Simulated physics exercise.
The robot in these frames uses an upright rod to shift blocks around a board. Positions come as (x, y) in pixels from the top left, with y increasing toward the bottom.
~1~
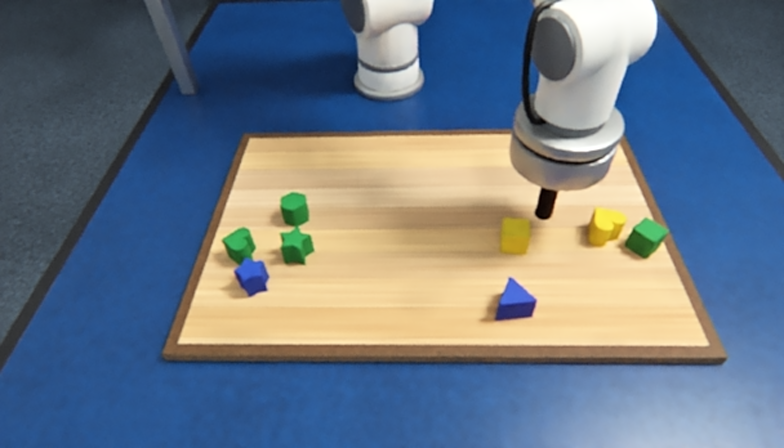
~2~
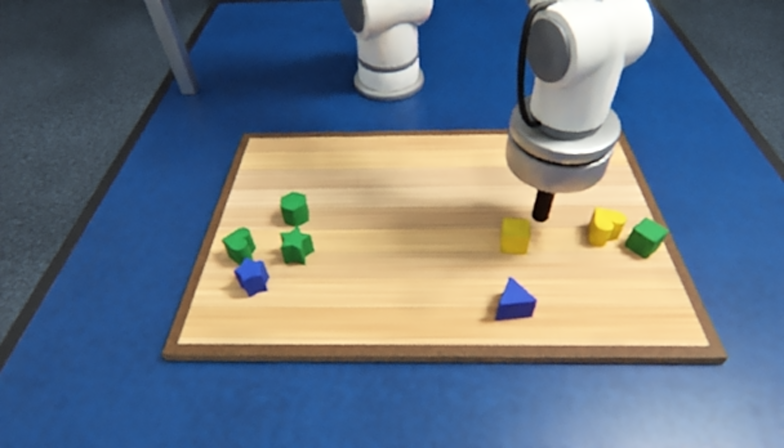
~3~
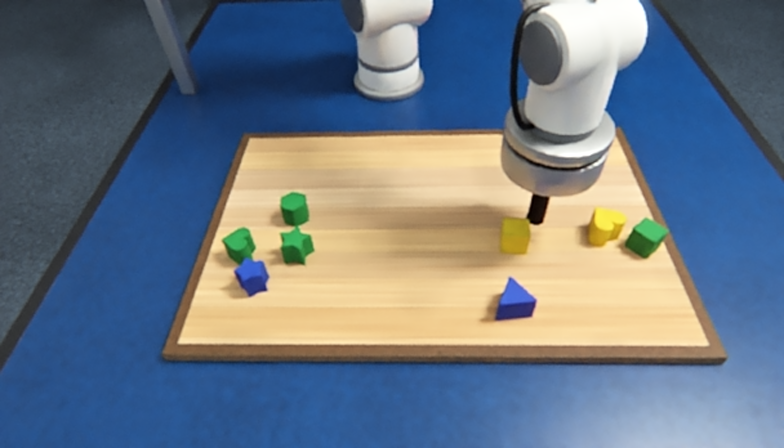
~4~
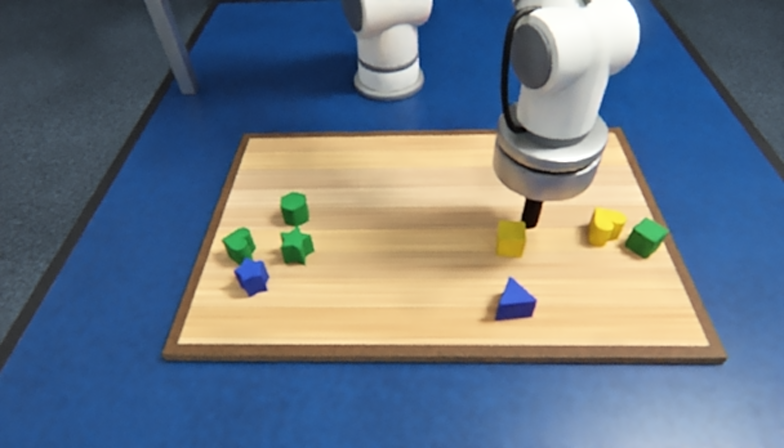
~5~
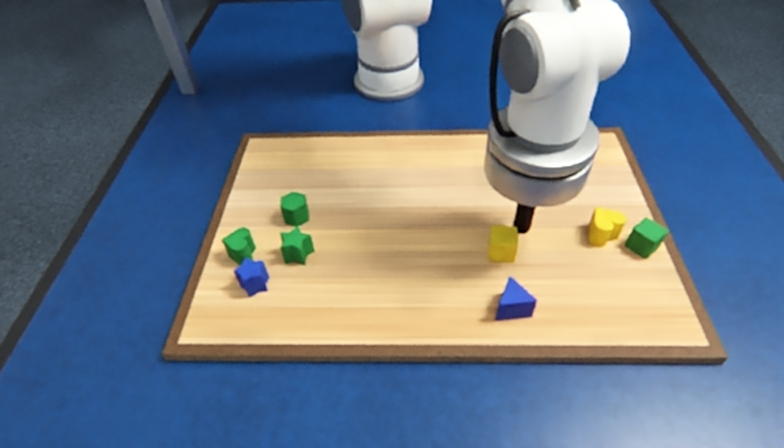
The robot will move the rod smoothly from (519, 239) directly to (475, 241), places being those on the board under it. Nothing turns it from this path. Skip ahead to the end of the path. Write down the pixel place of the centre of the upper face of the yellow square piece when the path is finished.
Near (483, 242).
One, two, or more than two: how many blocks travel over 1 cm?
A single block is moved.
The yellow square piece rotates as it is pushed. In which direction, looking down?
Viewed from above: Anti-clockwise.
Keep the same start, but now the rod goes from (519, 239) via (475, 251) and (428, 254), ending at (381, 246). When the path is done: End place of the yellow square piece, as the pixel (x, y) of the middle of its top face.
Its top middle: (469, 254).
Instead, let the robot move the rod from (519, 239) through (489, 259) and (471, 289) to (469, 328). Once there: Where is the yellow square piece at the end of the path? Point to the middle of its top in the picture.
It comes to (443, 293).
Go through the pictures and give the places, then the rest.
The first picture shows lower end of the rod (543, 214), tops of blocks, yellow square piece (517, 227).
The second picture shows rod (540, 216), blocks as before.
The third picture shows rod (535, 219), blocks as before.
The fourth picture shows rod (529, 223), yellow square piece (513, 230).
The fifth picture shows rod (521, 228), yellow square piece (505, 235).
On the path given first. Halfway along, rod (499, 229); yellow square piece (491, 240), turned 35° anticlockwise.
At the end, rod (477, 230); yellow square piece (483, 242), turned 75° anticlockwise.
